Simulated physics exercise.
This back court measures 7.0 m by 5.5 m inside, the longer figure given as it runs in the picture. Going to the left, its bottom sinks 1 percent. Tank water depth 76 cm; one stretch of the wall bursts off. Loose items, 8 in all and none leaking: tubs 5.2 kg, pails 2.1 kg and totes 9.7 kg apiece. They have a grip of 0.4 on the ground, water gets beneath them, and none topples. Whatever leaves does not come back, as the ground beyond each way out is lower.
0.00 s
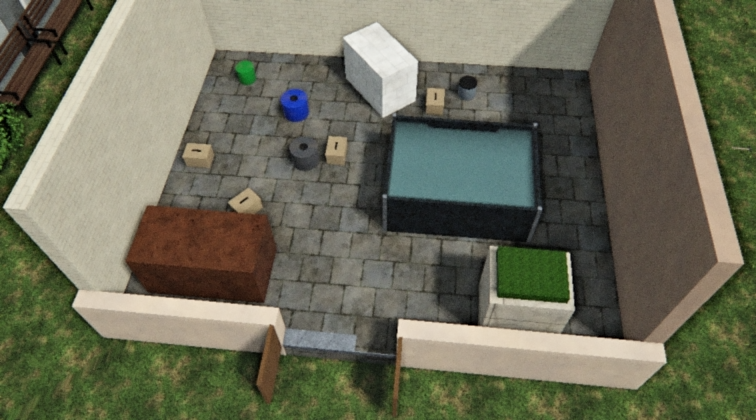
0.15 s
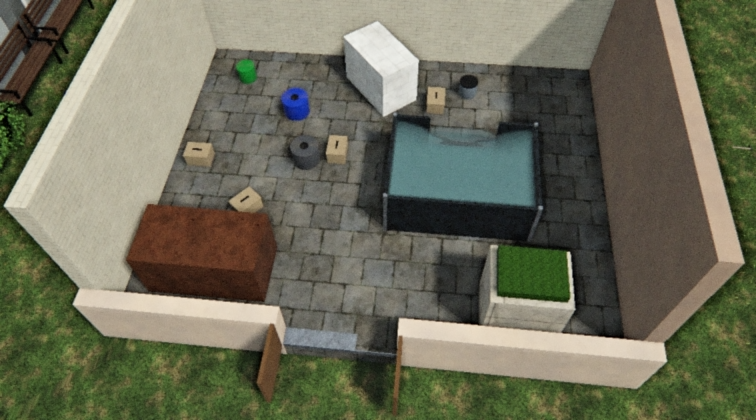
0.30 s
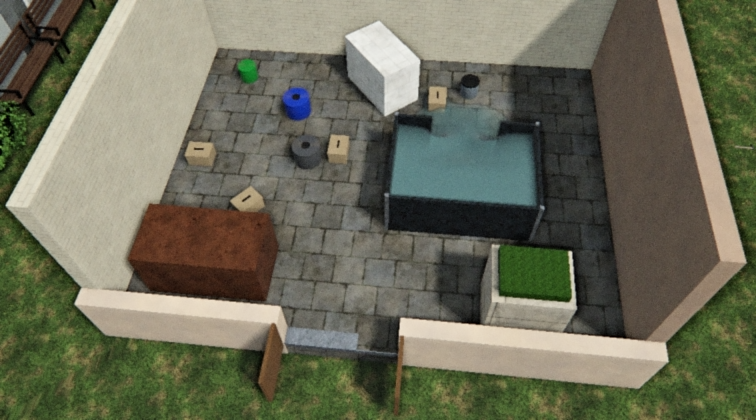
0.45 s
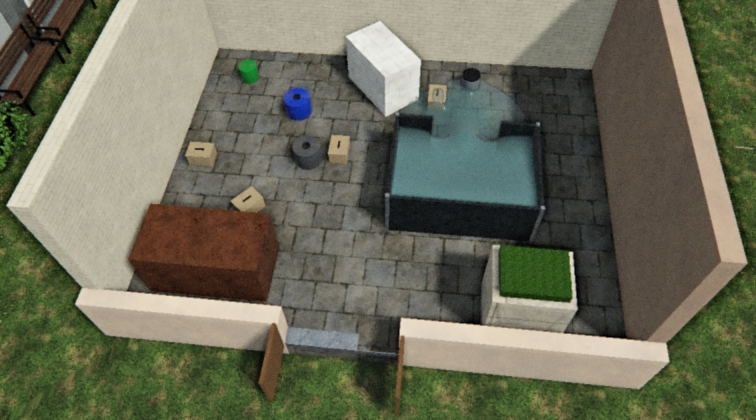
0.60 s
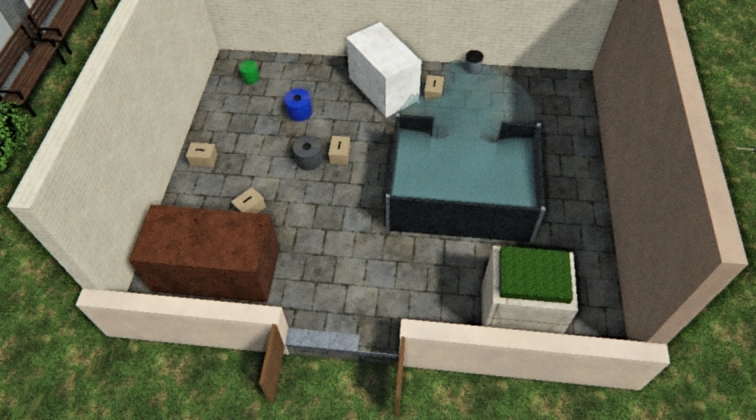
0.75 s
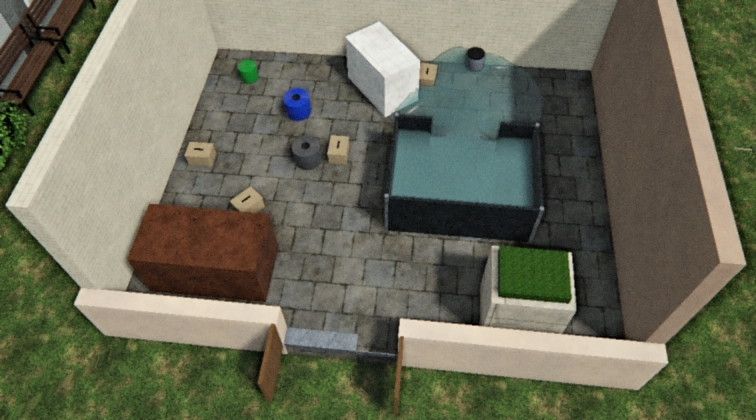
A dark tank's back wall opens and water spreads out, shifting a pail and box.
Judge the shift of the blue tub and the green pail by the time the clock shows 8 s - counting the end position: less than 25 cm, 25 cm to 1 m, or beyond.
Result - blue tub: Almost no movement; green pail: Large displacement.
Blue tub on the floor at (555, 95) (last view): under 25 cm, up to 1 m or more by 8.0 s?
By that time it is swept a long way.
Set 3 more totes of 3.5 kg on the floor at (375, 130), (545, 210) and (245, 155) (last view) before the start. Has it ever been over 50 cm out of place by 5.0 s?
Beyond it, beyond it, within it.
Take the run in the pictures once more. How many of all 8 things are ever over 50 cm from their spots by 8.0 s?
The total is 3.
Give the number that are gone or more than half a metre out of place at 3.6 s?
I get 2.
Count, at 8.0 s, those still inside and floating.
At that point I count 4.
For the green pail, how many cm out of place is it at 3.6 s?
Roughly 100 cm.
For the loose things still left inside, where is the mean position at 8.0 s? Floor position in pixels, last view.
Around (314, 164).
After 1.6 s the blue tub is near (296, 98), 0.0 m from its start, aground; the green pail is near (247, 66), 0.0 m from its start, aground; 0 of 8 are out; 2 afloat.
After 3.6 s the blue tub is near (296, 98), 0.0 m from its start, aground; the green pail is near (202, 87), 0.9 m from its start, afloat; 0 of 8 are out; 3 afloat.
After 5.6 s the blue tub is near (296, 98), 0.0 m from its start, aground; the green pail is near (185, 133), 1.8 m from its start, afloat; 0 of 8 are out; 3 afloat.
After 8.0 s the blue tub is near (297, 97), 0.0 m from its start, afloat; the green pail is near (185, 133), 1.8 m from its start, afloat; 0 of 8 are out; 4 afloat.
